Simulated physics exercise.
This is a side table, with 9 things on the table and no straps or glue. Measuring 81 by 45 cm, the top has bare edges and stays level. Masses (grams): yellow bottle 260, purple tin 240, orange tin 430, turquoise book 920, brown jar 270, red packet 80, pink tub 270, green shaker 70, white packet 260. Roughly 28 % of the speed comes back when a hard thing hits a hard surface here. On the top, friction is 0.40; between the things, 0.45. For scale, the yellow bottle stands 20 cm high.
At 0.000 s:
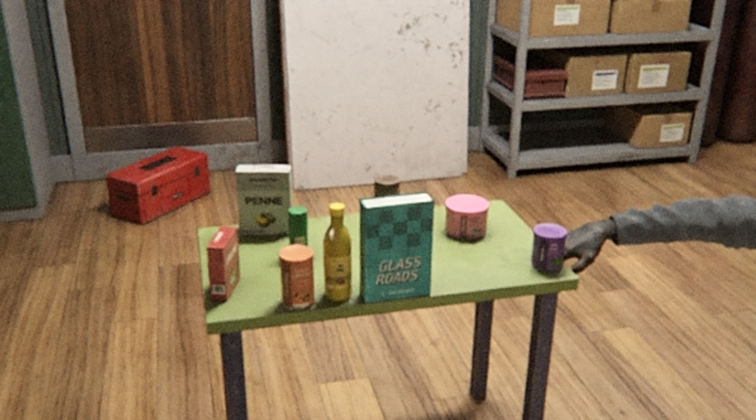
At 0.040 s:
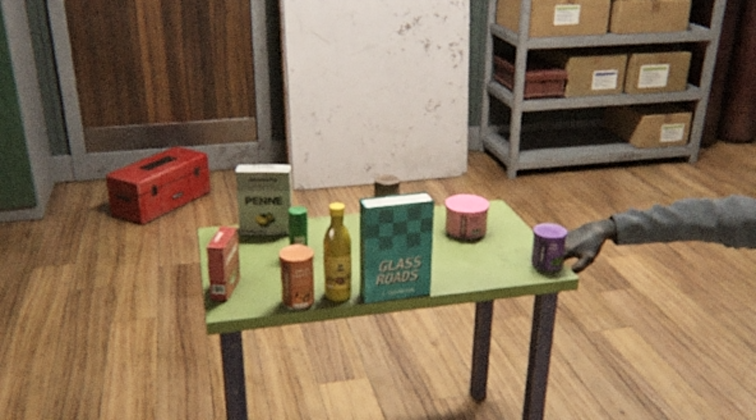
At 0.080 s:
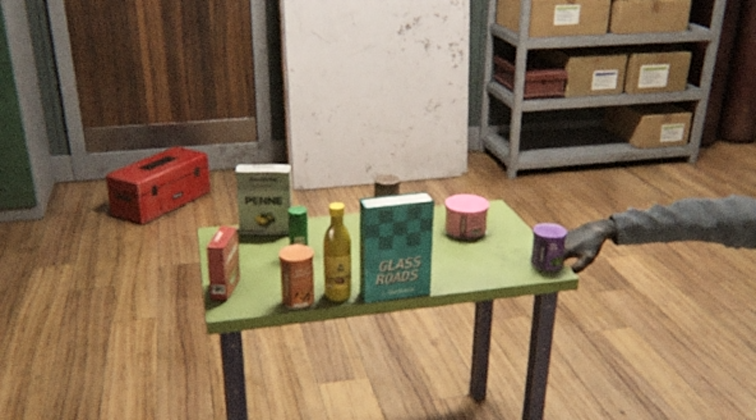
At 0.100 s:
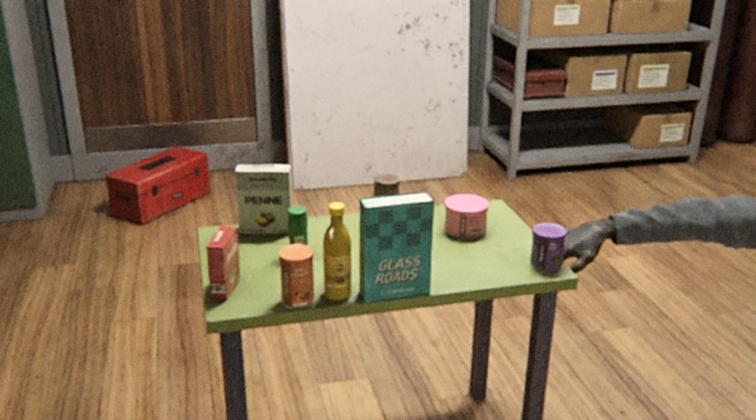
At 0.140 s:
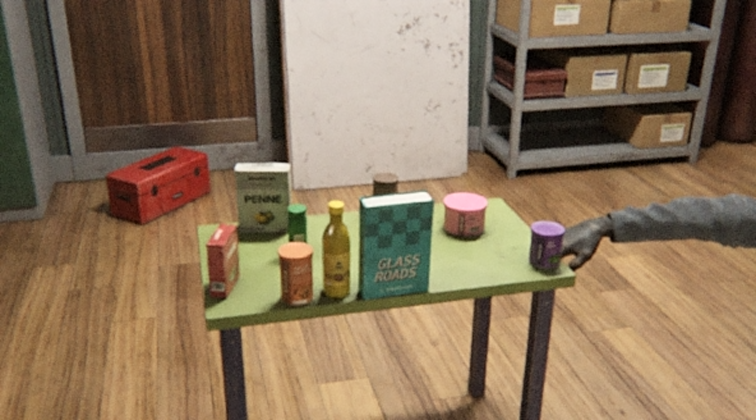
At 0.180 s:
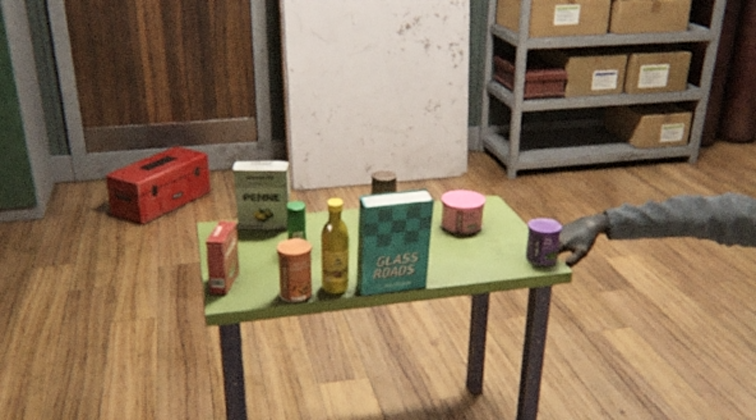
A gloved hand at the right edge slightly shifts the green table holding various groceries.
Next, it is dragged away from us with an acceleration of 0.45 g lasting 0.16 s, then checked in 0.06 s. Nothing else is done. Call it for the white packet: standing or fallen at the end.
Fallen.
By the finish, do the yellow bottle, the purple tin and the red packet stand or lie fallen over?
Well, the yellow bottle tumbles down, the purple tin holds steady, and the red packet holds steady.
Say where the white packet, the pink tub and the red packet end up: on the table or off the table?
White packet: Goes out of bounds; pink tub: Stays in bounds; red packet: Stays in bounds.
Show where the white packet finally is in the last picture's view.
It ends up at about (205, 375).
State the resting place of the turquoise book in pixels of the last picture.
It comes to rest somewhere around (369, 240).
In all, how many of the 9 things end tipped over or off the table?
The count comes out at 4.
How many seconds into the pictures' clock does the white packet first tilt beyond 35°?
Time: Roughly 0.6 s.
After 0.38 s, table shifted 8 cm; white packet leaning 6° near (262, 186); green shaker leaning 32°; yellow bottle leaning 17°.
After 0.78 s, table shifted 8 cm; white packet now off the table; yellow bottle on its side; green shaker on its side.
After 1.18 s, table shifted 8 cm; yellow bottle on its side; turquoise book on its side; green shaker on its side.
At rest (2.8 s), off the table and tipped over, white packet; tipped over on the table, yellow bottle, turquoise book and green shaker; the other 5 in place, give or take 5 cm. Seen from the same camera at the end, white packet near (205, 375).
